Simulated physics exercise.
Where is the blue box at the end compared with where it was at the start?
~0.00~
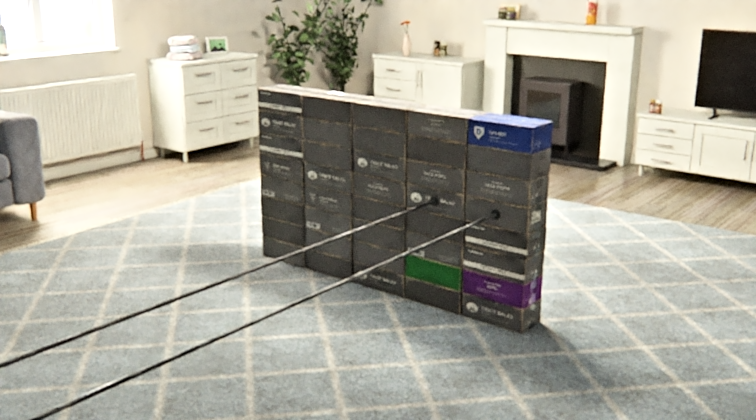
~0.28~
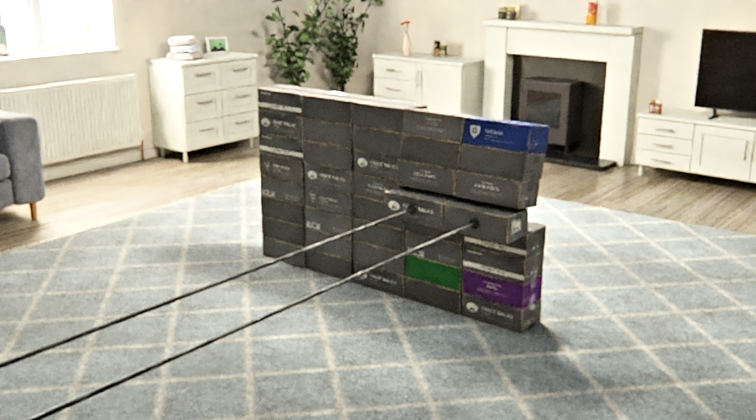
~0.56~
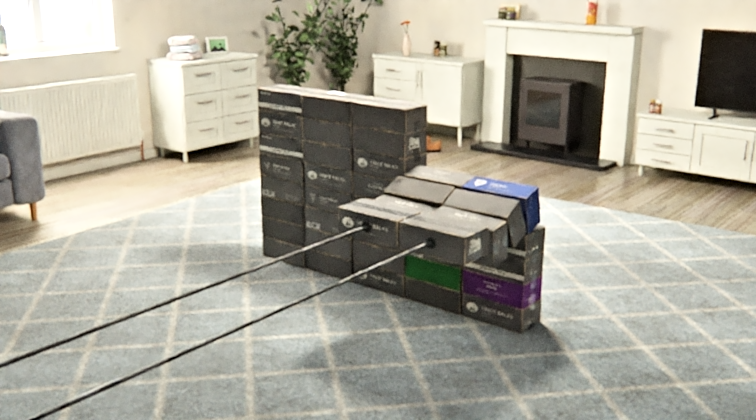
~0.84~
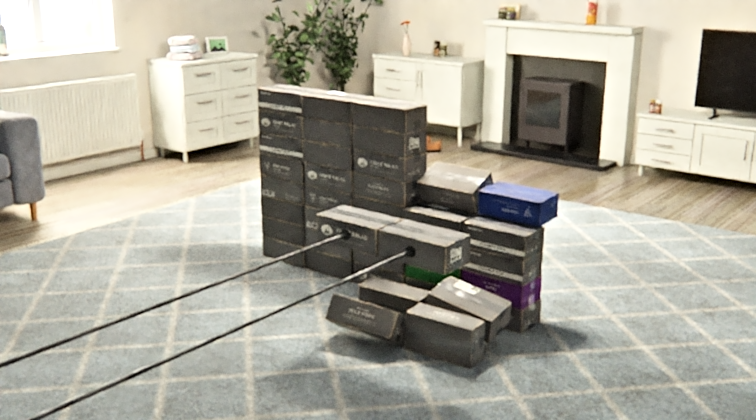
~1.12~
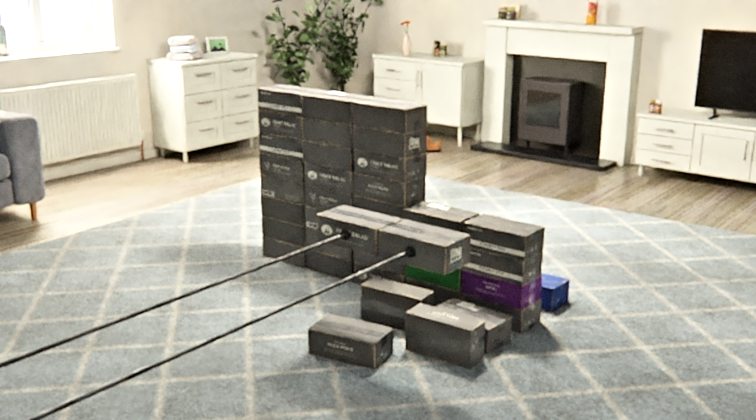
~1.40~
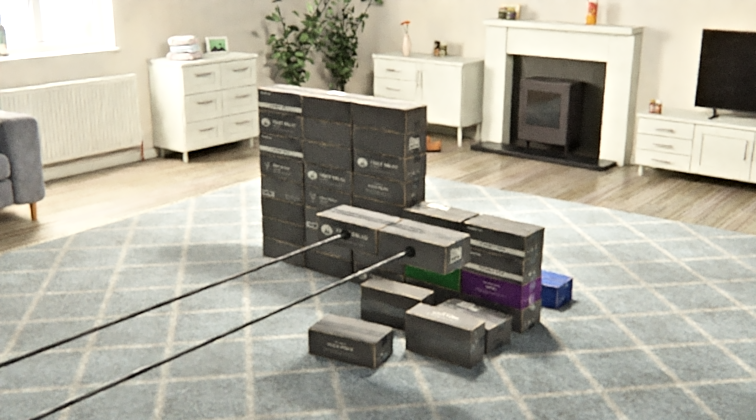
It starts at the top right corner of the wall of boxes. By the end it lies low on the rug, just behind the right end of what is left of the wall.
